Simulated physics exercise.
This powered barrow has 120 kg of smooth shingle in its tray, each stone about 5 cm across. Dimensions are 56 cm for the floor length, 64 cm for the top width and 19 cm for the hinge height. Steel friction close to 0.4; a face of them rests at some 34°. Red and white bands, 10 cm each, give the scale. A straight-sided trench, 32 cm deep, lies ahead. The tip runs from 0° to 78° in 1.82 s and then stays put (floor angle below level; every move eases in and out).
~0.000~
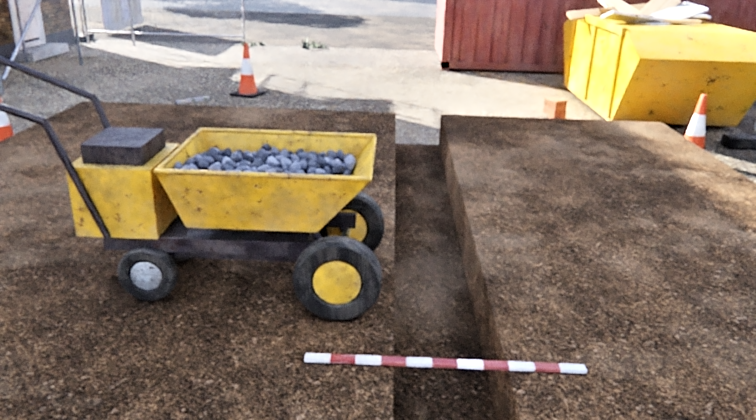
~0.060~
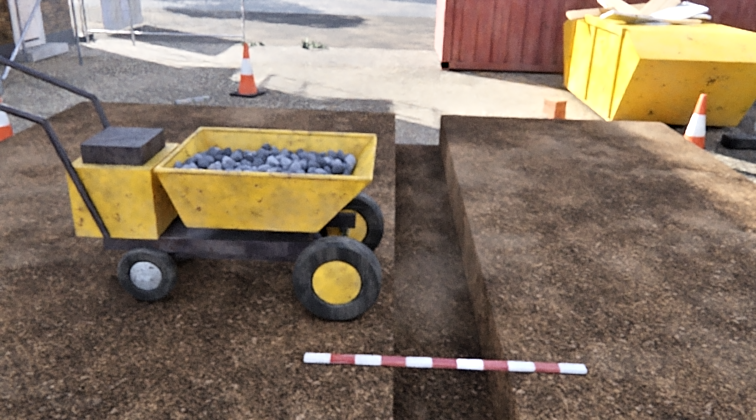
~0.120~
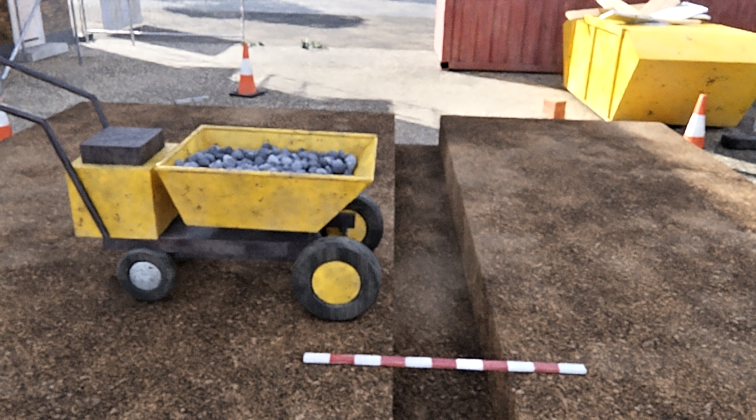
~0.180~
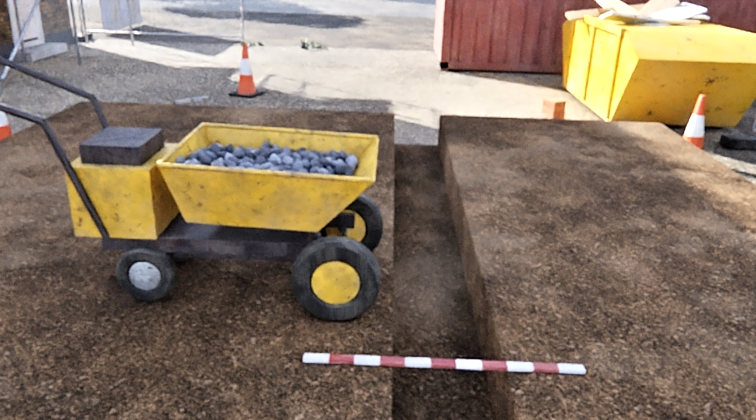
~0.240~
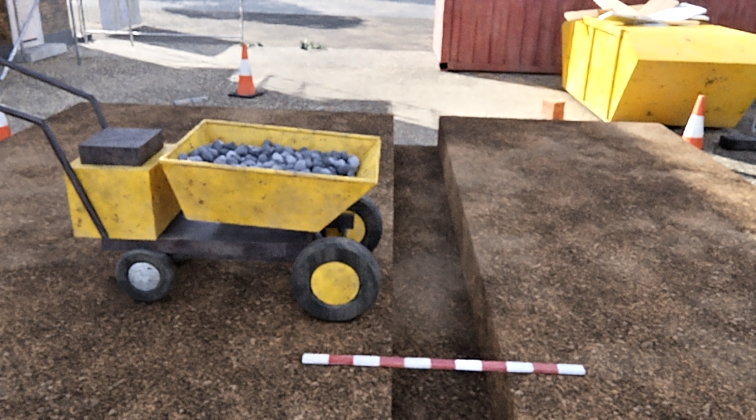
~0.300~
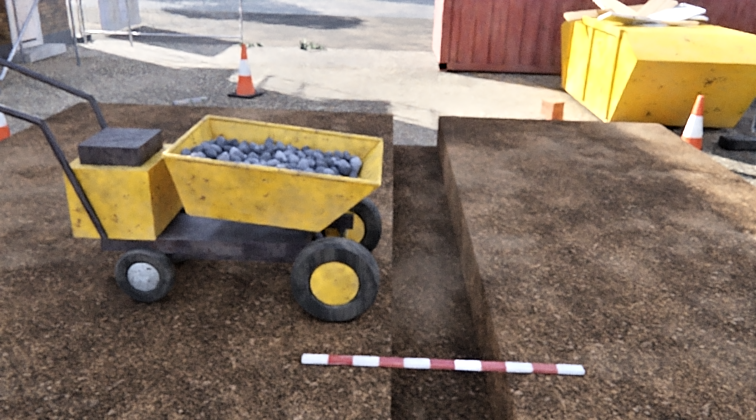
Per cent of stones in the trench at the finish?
About 56 %.
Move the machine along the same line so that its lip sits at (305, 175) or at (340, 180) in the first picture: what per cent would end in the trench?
I'd expect some 100 per cent, then some 90.
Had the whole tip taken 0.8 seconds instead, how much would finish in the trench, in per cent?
Roughly 45 per cent.
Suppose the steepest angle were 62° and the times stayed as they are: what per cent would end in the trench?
In that case near 65 per cent.
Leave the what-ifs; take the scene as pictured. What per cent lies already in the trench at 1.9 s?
Close to 45 per cent at that time.
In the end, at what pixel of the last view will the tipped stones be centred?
The resting stones are centred at roughly (476, 331).
After 1.4 s the floor is at 66°; 94 % in the tray, 6 % in the trench; the foremost stones are at (485, 292).
After 1.9 s the floor is at 78°; 12 % in the tray, 45 % in the trench, 43 % past the trench; the foremost stones are at (649, 300).
After 2.3 s the floor is at 78°; 0 % in the tray, 55 % in the trench, 45 % past the trench; the foremost stones are at (710, 298).
After 4.2 s the floor is at 78°; 0 % in the tray, 56 % in the trench, 44 % past the trench; the foremost stones are at (747, 303).
